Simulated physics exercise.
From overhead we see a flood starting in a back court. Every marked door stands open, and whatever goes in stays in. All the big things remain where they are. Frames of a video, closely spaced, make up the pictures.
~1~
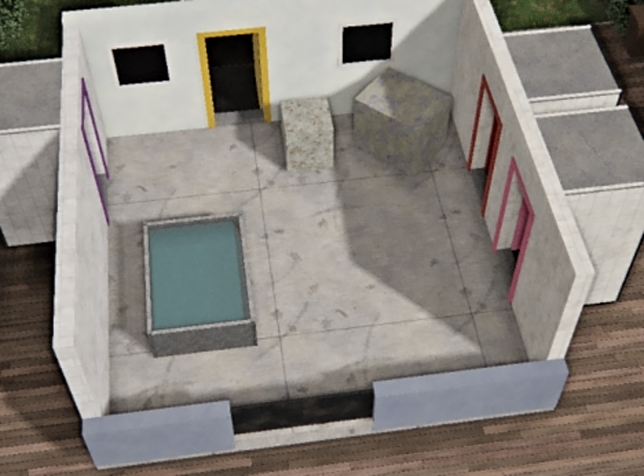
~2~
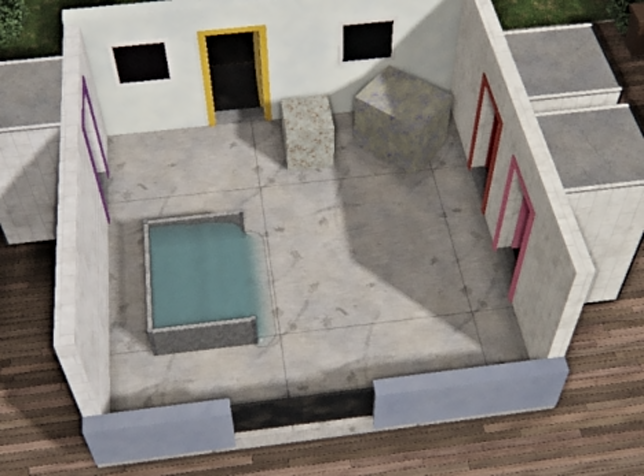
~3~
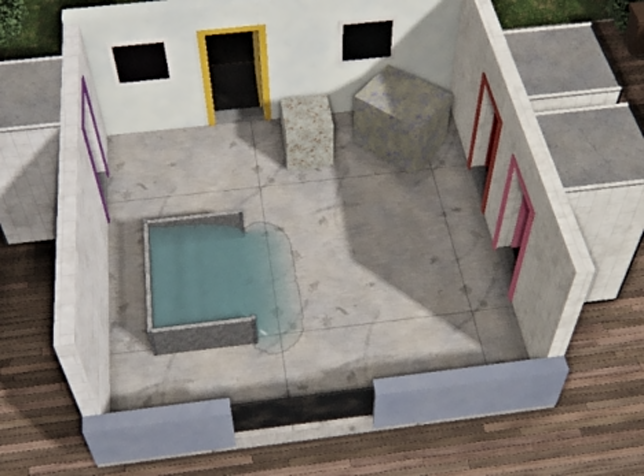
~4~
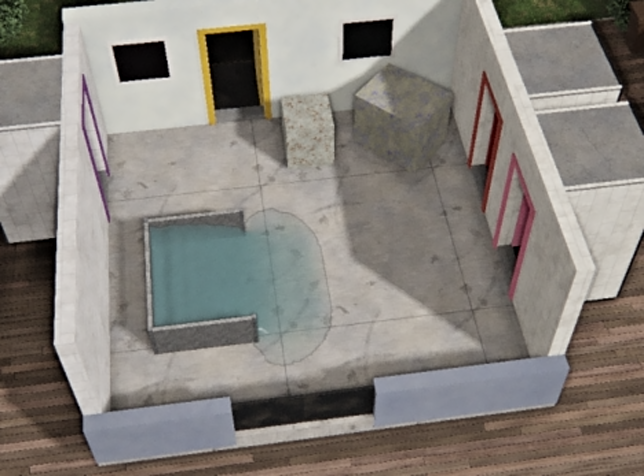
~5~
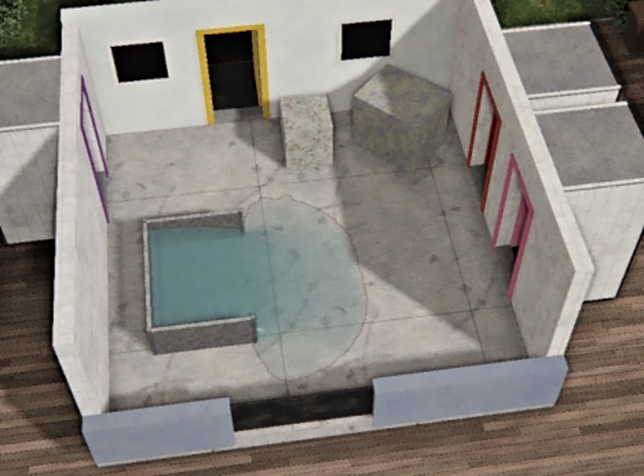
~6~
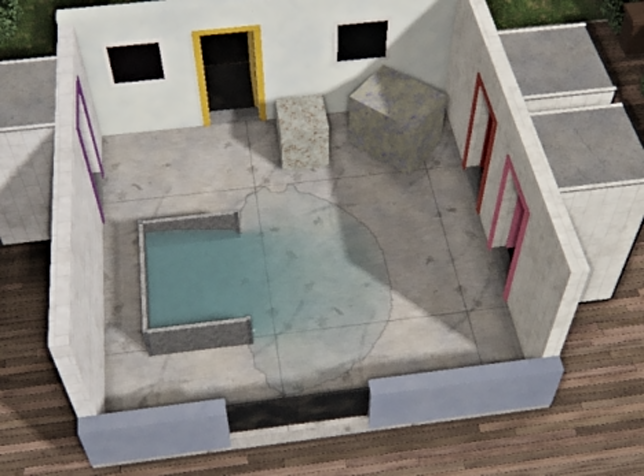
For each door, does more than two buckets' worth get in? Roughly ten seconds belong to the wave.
Door by door: The red door, yes; the purple door, no; the yellow door, no; the pink door, yes.
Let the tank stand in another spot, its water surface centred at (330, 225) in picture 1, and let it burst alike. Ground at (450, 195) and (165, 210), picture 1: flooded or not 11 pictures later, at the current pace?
Spot one ends up sodden, spot two left untouched.
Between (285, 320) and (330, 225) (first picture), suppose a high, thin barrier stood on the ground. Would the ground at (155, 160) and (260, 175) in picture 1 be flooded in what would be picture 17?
Not wet, soaked.
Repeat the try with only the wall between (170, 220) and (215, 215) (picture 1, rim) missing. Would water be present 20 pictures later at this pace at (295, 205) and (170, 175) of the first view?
Taking the two points in order, the first is left dry and the second is waterlogged.
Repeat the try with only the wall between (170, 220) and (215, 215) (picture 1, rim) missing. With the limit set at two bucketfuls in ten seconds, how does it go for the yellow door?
Yellow door: Crosses the threshold.
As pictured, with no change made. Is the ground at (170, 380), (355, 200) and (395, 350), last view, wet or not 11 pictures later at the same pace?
Result, in the order given: Not wetted / wetted / wetted.
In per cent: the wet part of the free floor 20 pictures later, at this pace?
55 %.
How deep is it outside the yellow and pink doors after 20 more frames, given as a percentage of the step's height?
Approx. 0 % then 150 %.
A moment on, water covers 45 % of the floor; the red door not reached, the purple door not reached, the yellow door not reached, the pink door wet at the sill, nothing in.
Next, water covers 55 % of the floor; the red door under two buckets in, the purple door not reached, the yellow door not reached, the pink door over two buckets in.
Then, water covers 55 % of the floor; the red door over two buckets in, the purple door not reached, the yellow door not reached, the pink door far over two buckets in.
Later, water covers 60 % of the floor; the red door over two buckets in, the purple door not reached, the yellow door not reached, the pink door far over two buckets in.
In the end, water covers 95 % of the floor; the red door over two buckets in, the purple door wet at the sill, nothing in, the yellow door wet at the sill, nothing in, the pink door far over two buckets in.
